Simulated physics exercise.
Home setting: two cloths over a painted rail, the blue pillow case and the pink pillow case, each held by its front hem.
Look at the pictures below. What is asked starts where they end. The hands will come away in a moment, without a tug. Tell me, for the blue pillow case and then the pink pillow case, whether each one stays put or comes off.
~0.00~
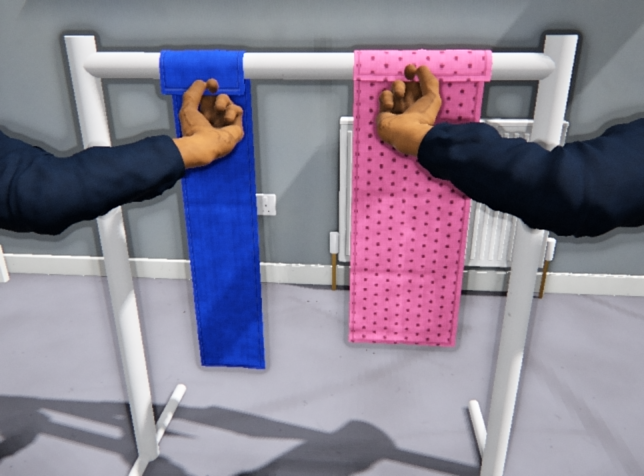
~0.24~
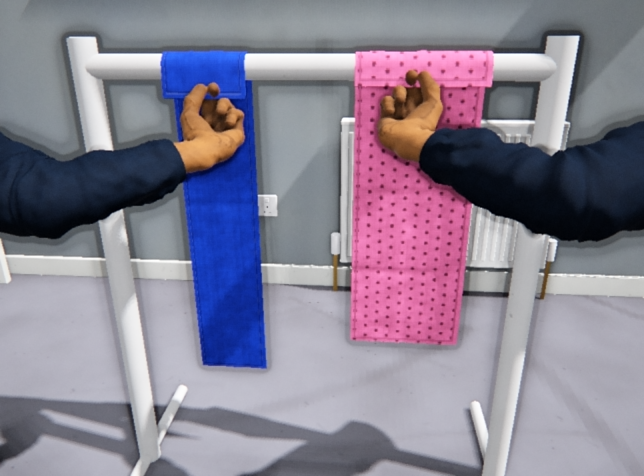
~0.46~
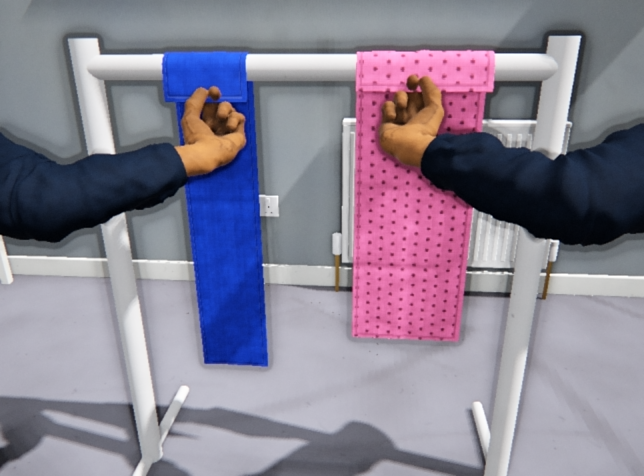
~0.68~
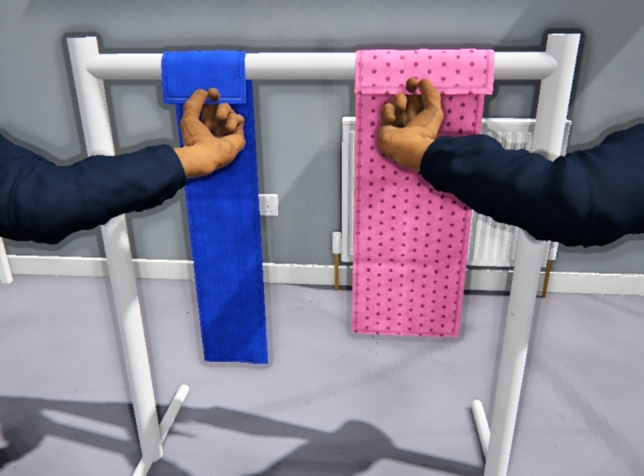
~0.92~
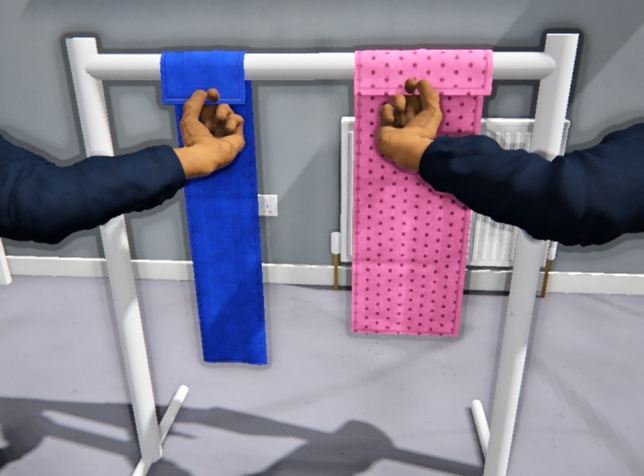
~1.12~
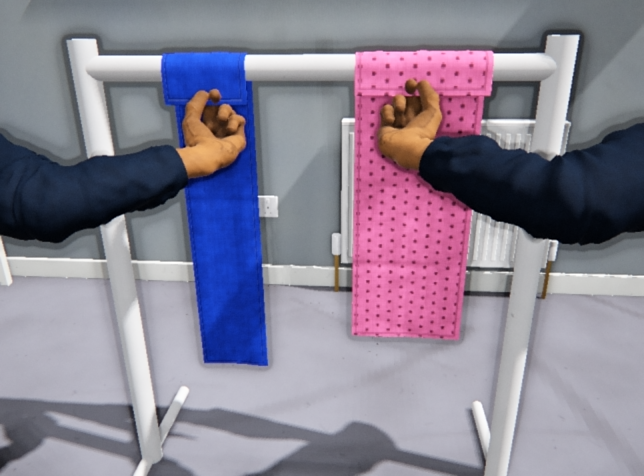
Blue pillow case: Comes off. Pink pillow case: Comes off.
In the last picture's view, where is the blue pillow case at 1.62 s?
Near (242, 412).
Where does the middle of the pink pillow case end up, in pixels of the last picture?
(395, 464), roughly.
After 1.40 s, blue pillow case clear of the rail and dropping near (227, 261); pink pillow case clear of the rail and dropping near (410, 251).
After 1.62 s, blue pillow case clear of the rail and dropping near (242, 412); pink pillow case clear of the rail and dropping near (399, 417).
After 1.82 s, blue pillow case in a heap on the floor near (245, 450); pink pillow case in a heap on the floor near (395, 463).
At rest, blue pillow case in a heap on the floor near (244, 453); pink pillow case in a heap on the floor near (396, 464). The blue pillow case slips to the floor and the pink pillow case is pulled off by its long side.
